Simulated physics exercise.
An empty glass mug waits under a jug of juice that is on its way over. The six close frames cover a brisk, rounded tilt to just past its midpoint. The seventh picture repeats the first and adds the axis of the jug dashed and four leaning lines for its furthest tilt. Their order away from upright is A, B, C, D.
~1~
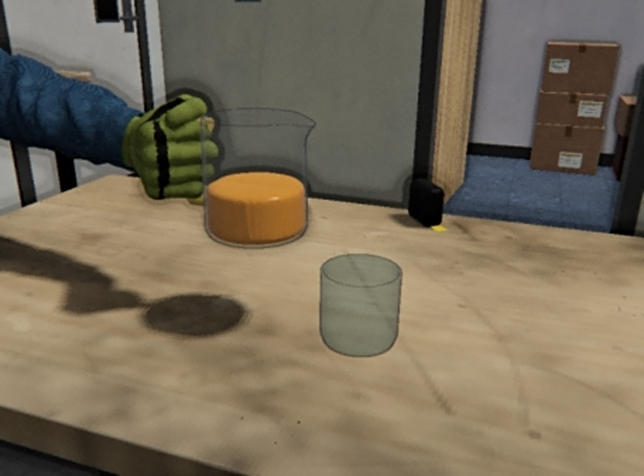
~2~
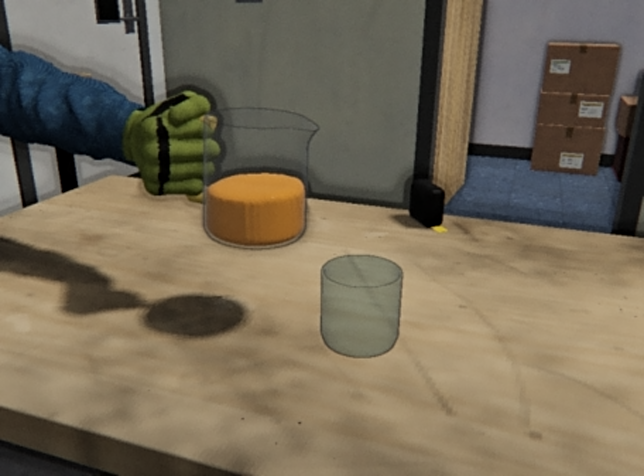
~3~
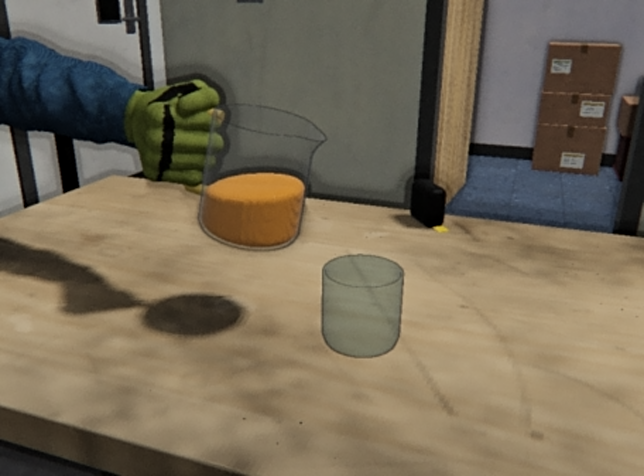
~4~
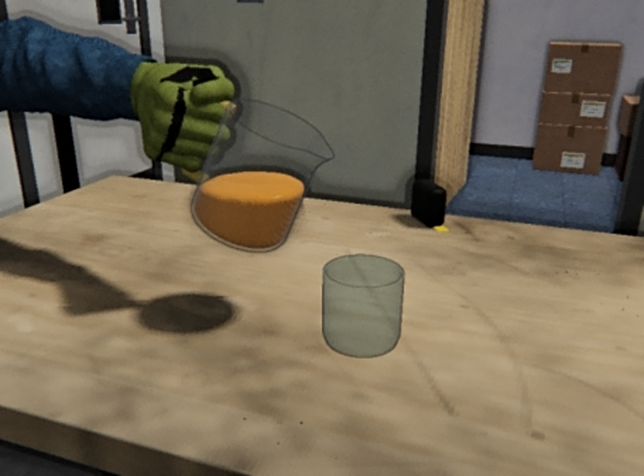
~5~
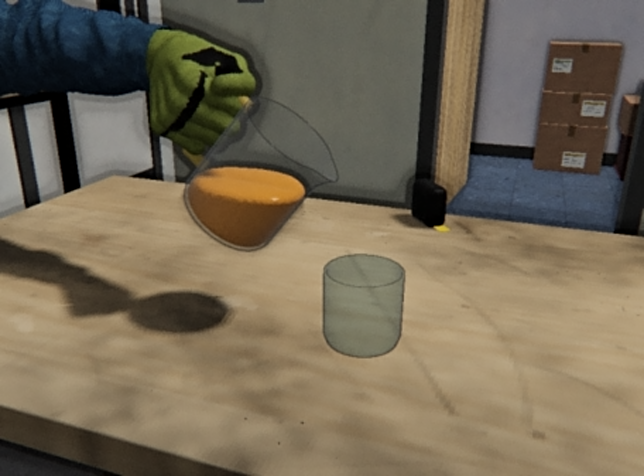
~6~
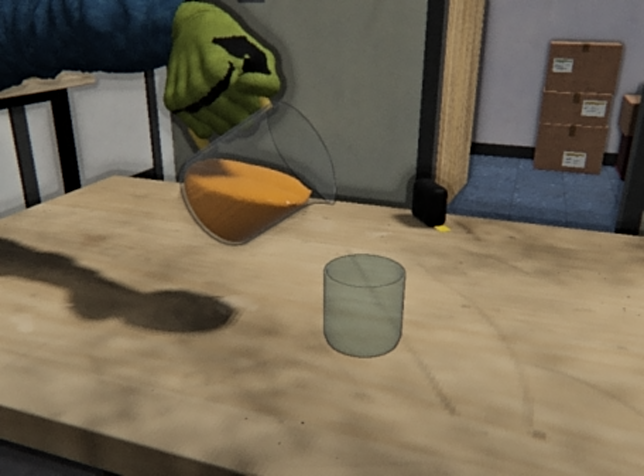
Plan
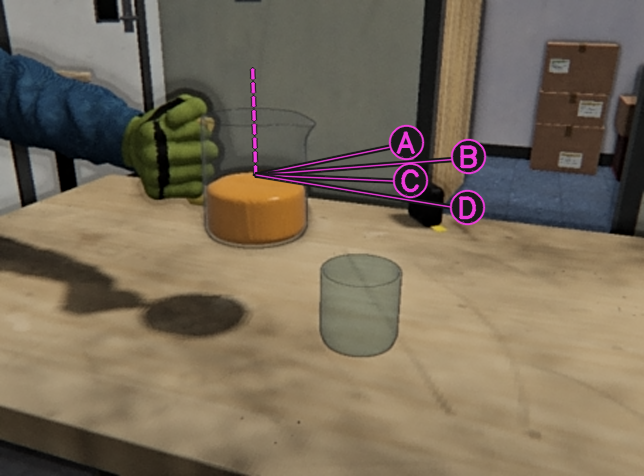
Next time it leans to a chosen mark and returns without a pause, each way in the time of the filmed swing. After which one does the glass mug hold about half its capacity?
B works best here.
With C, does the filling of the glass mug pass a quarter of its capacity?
Yes.
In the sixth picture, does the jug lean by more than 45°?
Yes, it does.
On the marked copy, A at (389, 147); B at (451, 159); C at (393, 181); D at (450, 206).
With A, the glass mug ends with about 36 % of what it can hold.
With B, the glass mug ends with about 49 % of what it can hold.
With C, the glass mug ends with about 61 % of what it can hold; 5 % of the juice is spilt.
With D, the glass mug ends with about 74 % of what it can hold; 5 % of the juice is spilt.
